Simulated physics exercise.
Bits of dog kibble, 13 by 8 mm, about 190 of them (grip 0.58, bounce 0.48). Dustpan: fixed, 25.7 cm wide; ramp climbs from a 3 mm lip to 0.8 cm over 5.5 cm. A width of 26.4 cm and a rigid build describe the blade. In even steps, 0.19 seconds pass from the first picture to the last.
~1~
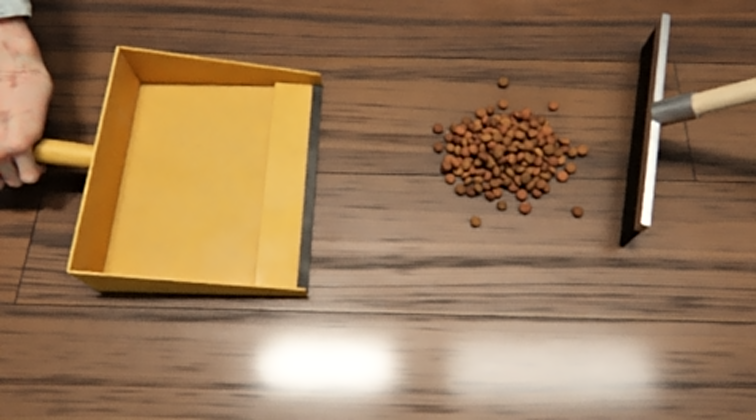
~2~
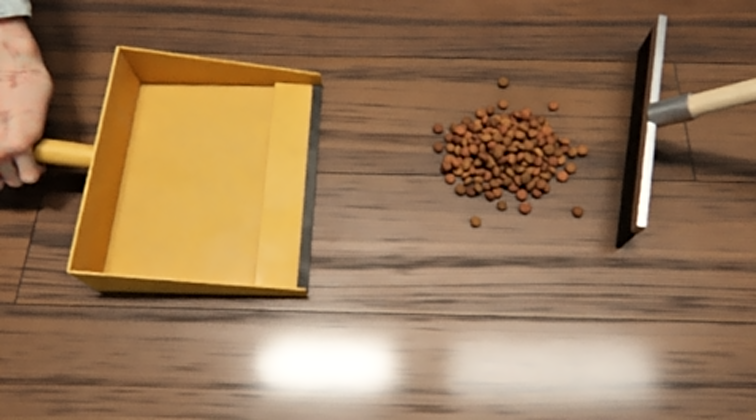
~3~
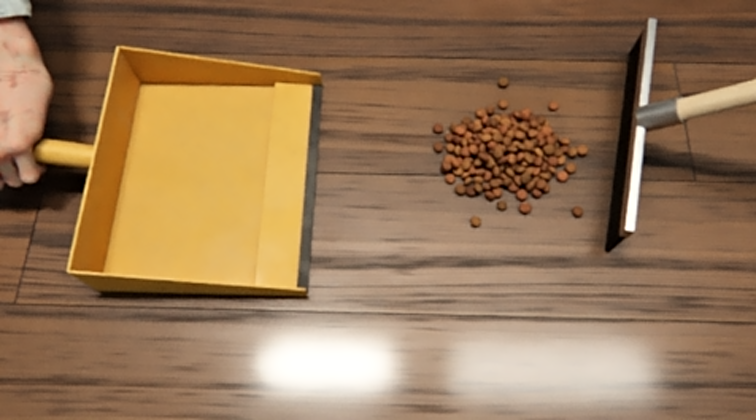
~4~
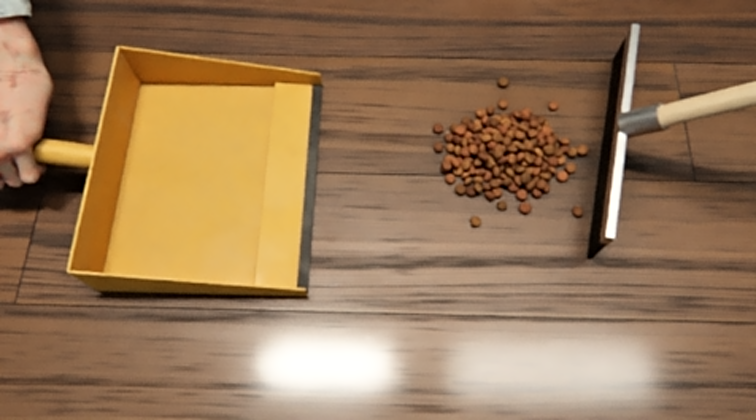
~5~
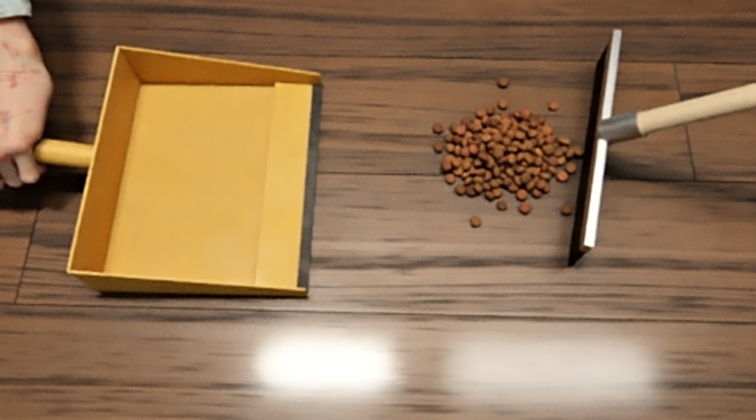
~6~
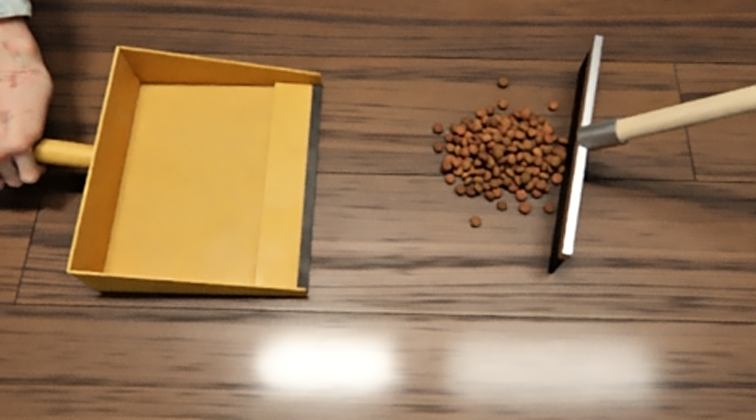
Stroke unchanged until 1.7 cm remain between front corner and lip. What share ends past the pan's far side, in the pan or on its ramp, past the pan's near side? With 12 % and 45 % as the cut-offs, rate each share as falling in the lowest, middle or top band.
Bands: Past the pan's far side in the lowest band; in the pan or on its ramp in the lowest band; past the pan's near side in the lowest band.
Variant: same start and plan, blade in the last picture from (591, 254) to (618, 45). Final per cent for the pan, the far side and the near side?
Pan: 0, far side: 0, near side: 0.
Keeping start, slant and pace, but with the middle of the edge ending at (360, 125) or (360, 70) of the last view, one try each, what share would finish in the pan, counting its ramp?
Around 30 per cent, and around 30 per cent.
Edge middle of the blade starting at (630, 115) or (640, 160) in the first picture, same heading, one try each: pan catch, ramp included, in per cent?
First try about 5 per cent, second about 0 per cent.
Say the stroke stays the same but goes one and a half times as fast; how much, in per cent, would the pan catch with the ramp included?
I'd put it at roughly 15 per cent.
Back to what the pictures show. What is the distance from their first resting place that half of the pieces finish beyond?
Roughly 18 centimetres.
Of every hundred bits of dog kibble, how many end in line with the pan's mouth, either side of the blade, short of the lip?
Close to 90 per cent of them end up there.
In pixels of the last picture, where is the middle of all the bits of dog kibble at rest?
Somewhere around (348, 167) in the final frame.
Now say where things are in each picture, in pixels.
The first picture shows blade from (641, 226) to (662, 24), moved 0.0 cm, 0 of the pieces shifted so far; middle of the pieces at (504, 149); pan at (201, 181).
The second picture shows blade from (638, 227) to (658, 25), moved 0.4 cm, 0 of the pieces shifted so far; middle of the pieces at (504, 149).
The third picture shows blade from (626, 231) to (648, 28), moved 1.7 cm, 0 of the pieces shifted so far; middle of the pieces at (504, 149).
The fourth picture shows blade from (607, 239) to (632, 33), moved 3.9 cm, 0 of the pieces shifted so far; middle of the pieces at (504, 149).
The fifth picture shows blade from (586, 246) to (614, 39), moved 6.2 cm, 3 of the pieces shifted so far; middle of the pieces at (504, 149).
The sixth picture shows blade from (565, 254) to (595, 45), moved 8.5 cm, 8 of the pieces shifted so far; middle of the pieces at (504, 149); pan at (201, 181).
Then, 0.21 s after the last picture, middle of the blade 16 cm from the lip; 0 % over the lip, far side 5 %, near side 0 %.
Then, 0.35 s after the last picture, middle of the blade 8 cm from the lip; 0 % over the lip, far side 5 %, near side 0 %.
Then, 0.61 s after the last picture, middle of the blade 5 cm from the lip; 5 % over the lip, far side 5 %, near side 0 %.
In the end, far side 5 %, pan 5 %, near side 0 %, in front of the lip or behind the blade 90 %.
